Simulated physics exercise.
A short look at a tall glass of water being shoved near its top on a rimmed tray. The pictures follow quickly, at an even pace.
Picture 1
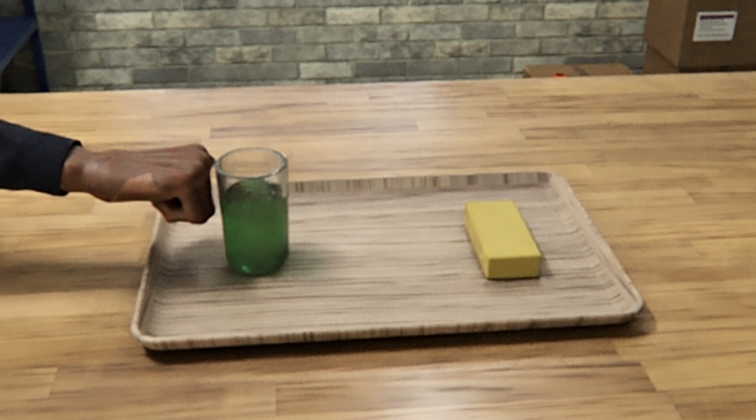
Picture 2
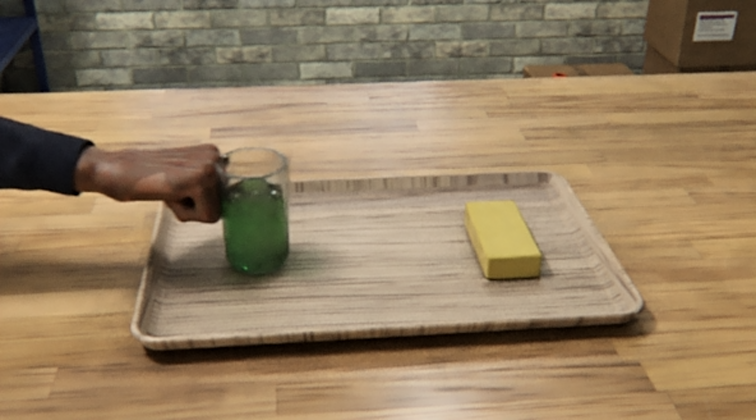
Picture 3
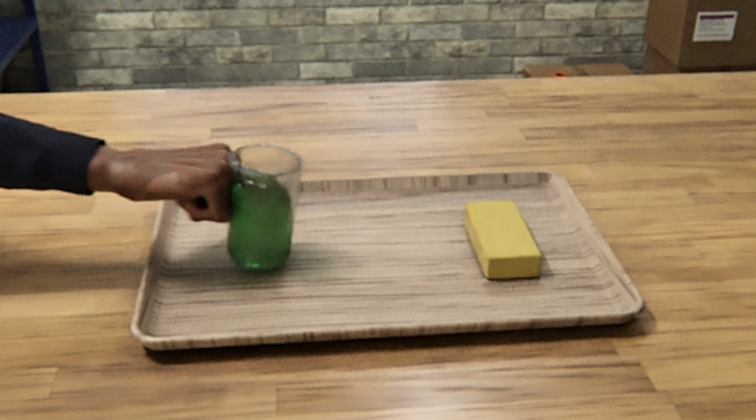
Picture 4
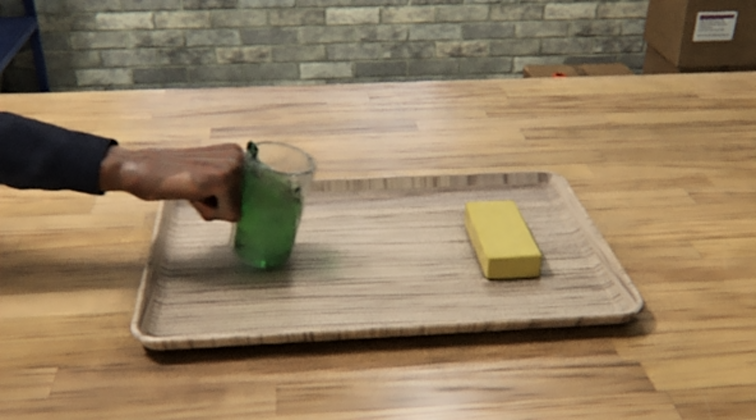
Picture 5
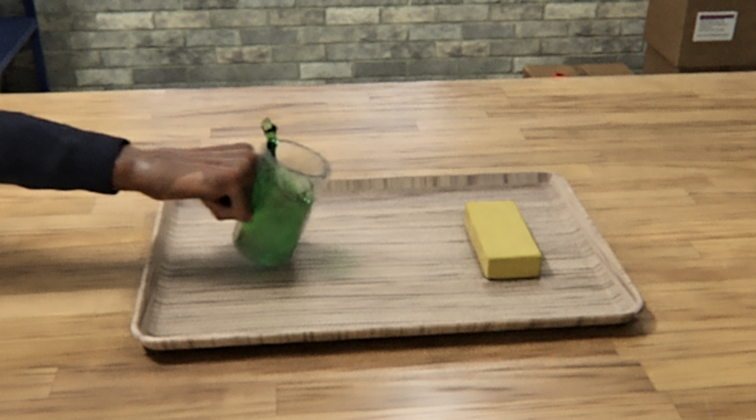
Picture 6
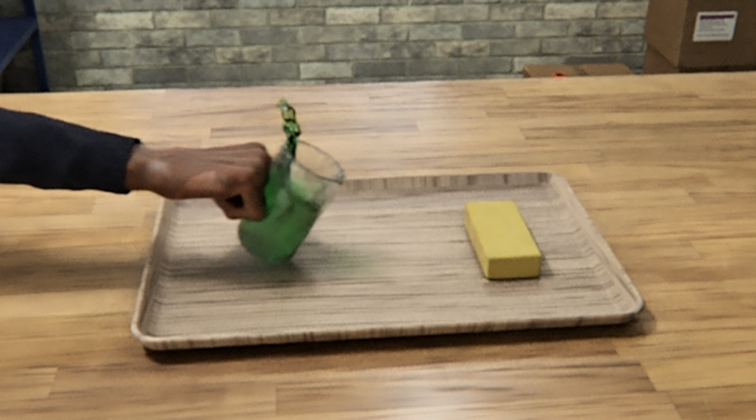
On a rimmed wooden tray, a fist pushes a glass of green liquid, tilting it right.
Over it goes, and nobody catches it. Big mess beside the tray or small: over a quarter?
In the end under a quarter gets off the tray.
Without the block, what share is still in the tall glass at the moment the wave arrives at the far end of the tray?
About 45 per cent.
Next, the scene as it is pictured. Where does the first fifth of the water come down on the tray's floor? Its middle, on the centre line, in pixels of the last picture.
Roughly at (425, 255).
A moment on, the tall glass lies on its side and 87 per cent is in the glass, 4 on the tray and 9 above or beyond its rim.
Next, the tall glass lies on its side and 42 per cent is in the glass, 38 on the tray and 20 above or beyond its rim.
Then the tall glass lies on its side and 24 per cent is in the glass, 47 on the tray and 29 above or beyond its rim.
Later the tall glass lies on its side and 13 per cent is in the glass, 74 on the tray and 13 above or beyond its rim.
Finally, 87 per cent is held by tray and glass, 13 is off the tray.
